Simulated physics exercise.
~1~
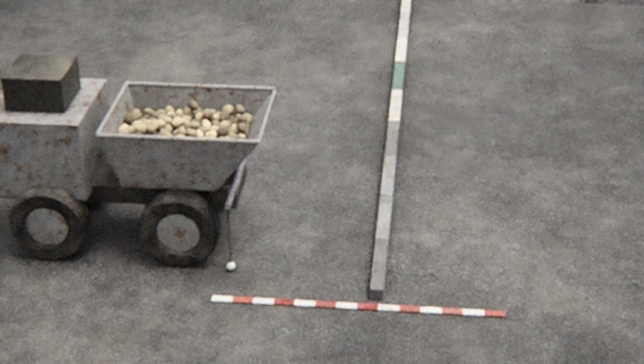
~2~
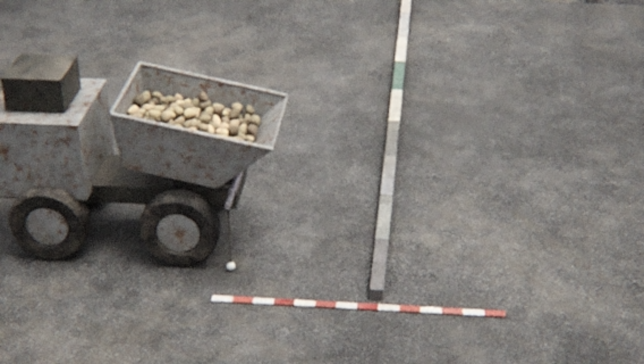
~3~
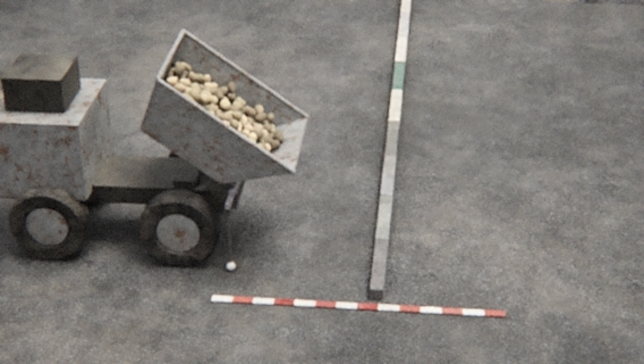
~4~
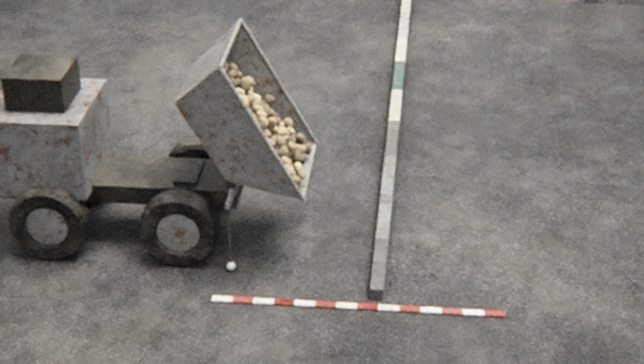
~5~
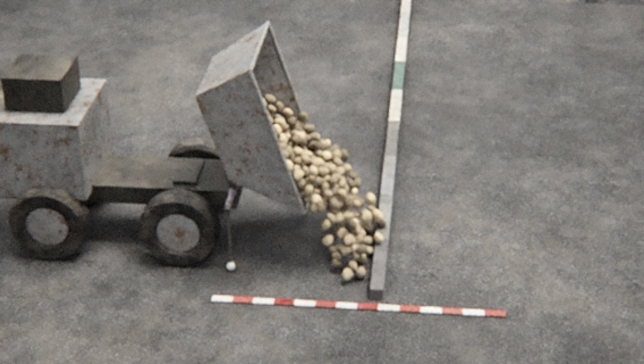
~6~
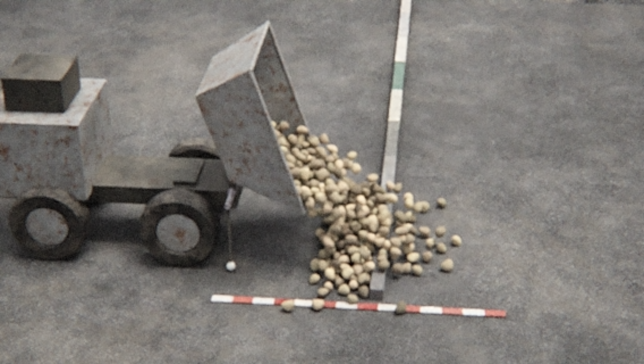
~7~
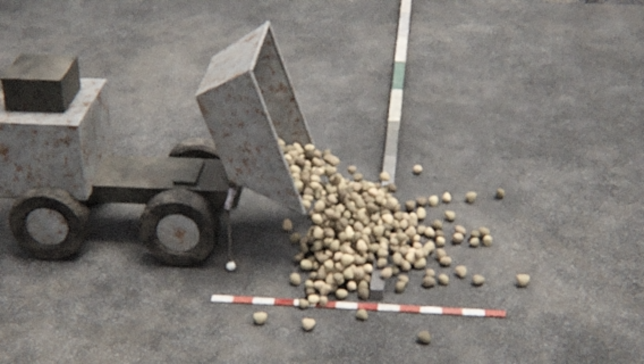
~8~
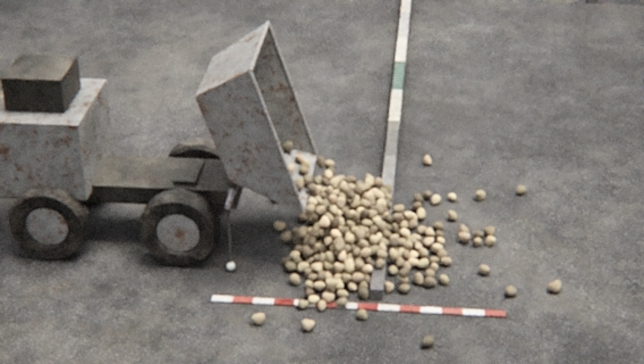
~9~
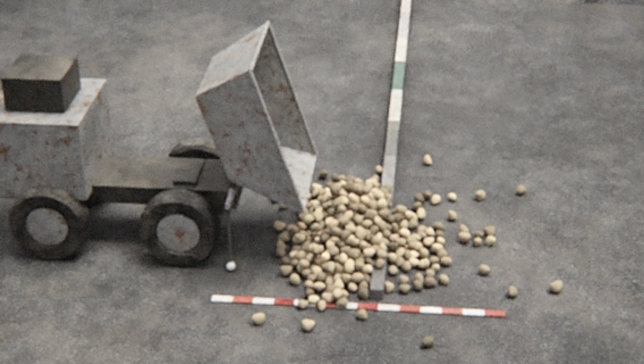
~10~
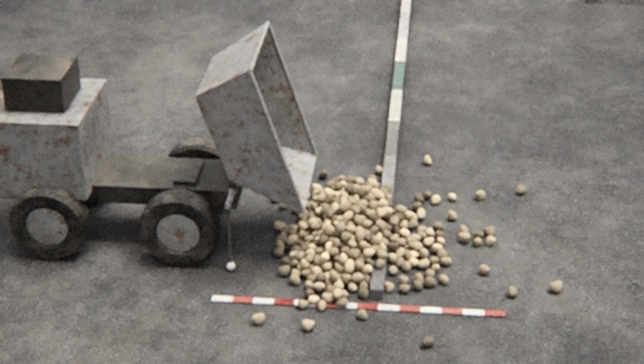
A dumper tips its skip and spills stones into a heap across a low kerb.
